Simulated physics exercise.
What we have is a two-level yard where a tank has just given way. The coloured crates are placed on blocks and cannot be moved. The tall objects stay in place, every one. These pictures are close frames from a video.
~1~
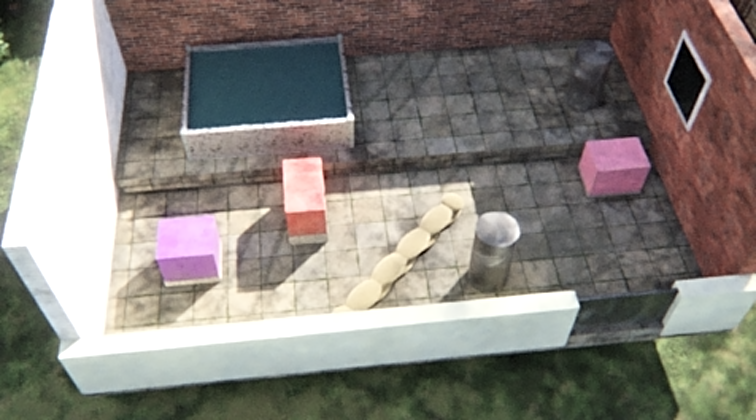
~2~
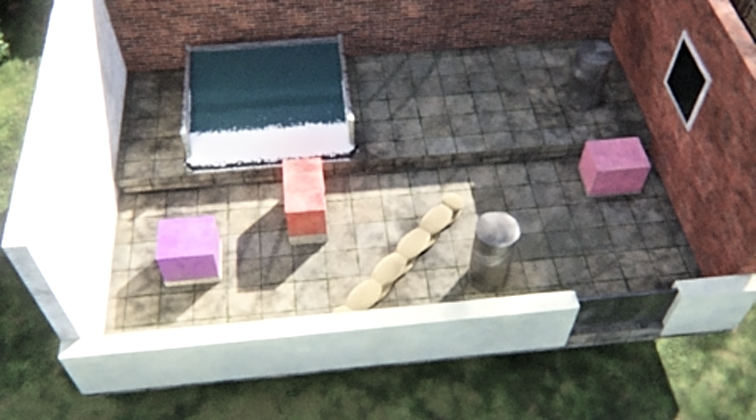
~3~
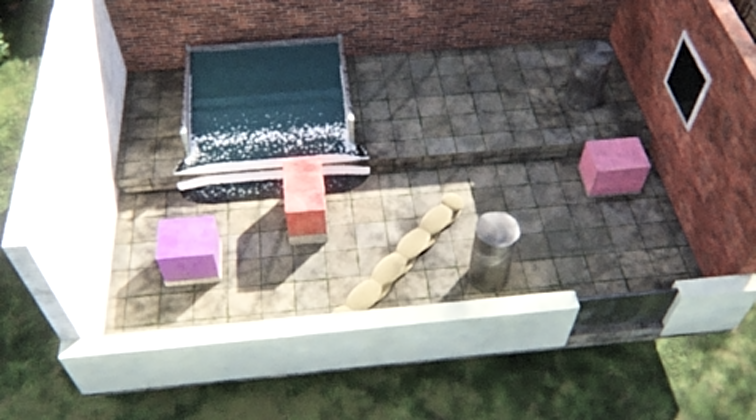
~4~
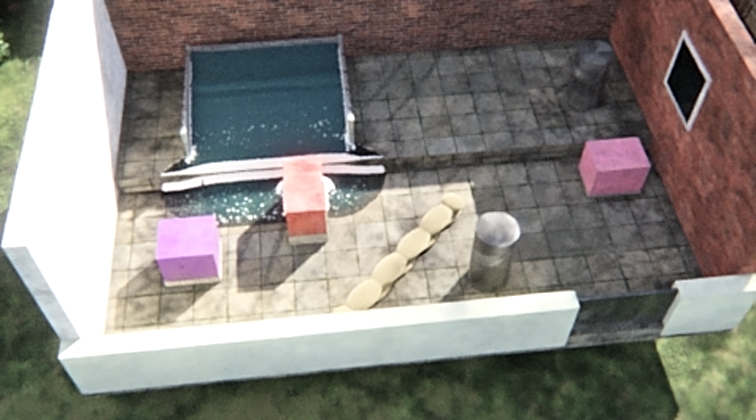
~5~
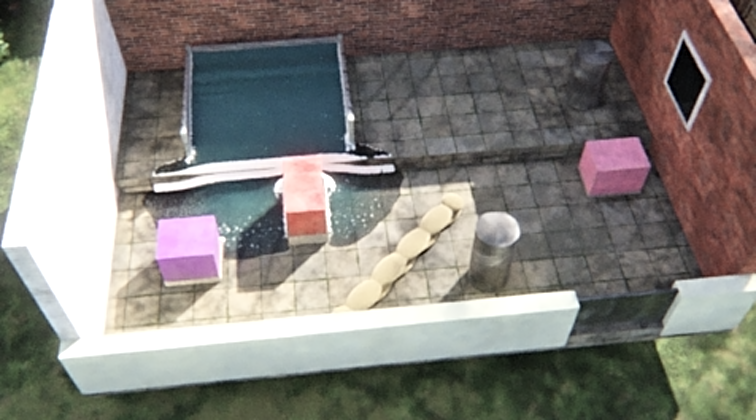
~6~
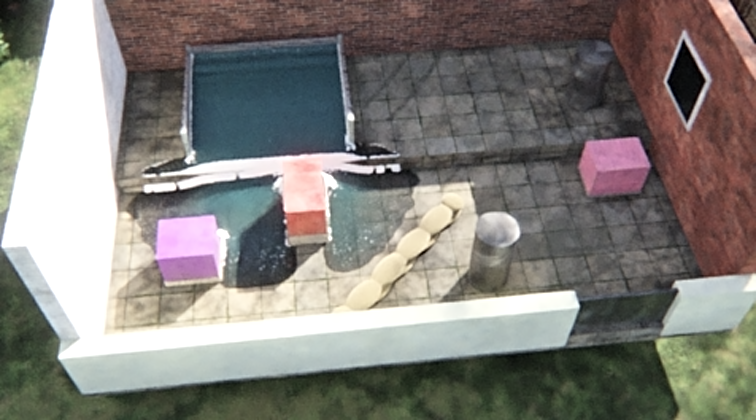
In a walled, paved yard on two levels, a raised tank of dark water sits still at the upper left. Its front gives way and water pours out in white foam, drops over the step, surges around the red block, and spreads across the lower paving past the purple block and along the sandbags.
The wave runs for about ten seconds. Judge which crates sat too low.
The purple crate was too low. The pink crate was too low. The red crate was too low.
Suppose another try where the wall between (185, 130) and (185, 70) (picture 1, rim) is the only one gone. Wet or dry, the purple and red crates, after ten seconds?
First the purple crate: It is hit; then the red crate: It is left alone.
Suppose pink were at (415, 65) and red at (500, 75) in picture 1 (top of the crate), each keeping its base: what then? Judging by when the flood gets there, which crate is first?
That should be the crate marked purple.
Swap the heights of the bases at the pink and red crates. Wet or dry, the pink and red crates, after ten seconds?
Pink crate: Untouched; red crate: Flooded.
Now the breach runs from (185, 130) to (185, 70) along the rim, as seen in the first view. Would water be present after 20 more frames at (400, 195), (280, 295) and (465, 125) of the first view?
Going through them in turn: Still unsoaked, then reached by the flood, then still unsoaked.
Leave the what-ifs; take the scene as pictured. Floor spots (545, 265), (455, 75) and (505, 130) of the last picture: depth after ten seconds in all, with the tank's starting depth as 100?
Around 10, 0 and 0 %.
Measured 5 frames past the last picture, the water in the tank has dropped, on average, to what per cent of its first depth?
It comes to some 52 percent.
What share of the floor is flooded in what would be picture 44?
Some 55 in a hundred.
A moment on, water covers 25 % of the floor; the purple crate water round its plinth, the pink crate not reached, the red crate water round its plinth.
Next, water covers 35 % of the floor; the purple crate water round its plinth, the pink crate not reached, the red crate water round its plinth.
Then, water covers 45 % of the floor; the purple crate water round its plinth, the pink crate water round its plinth, the red crate water round its plinth.
Later, water covers 55 % of the floor; the purple crate water round its plinth, the pink crate water round its plinth, the red crate water round its plinth.
In the end, water covers 60 % of the floor; the purple crate was topped, the pink crate was topped, the red crate was topped.
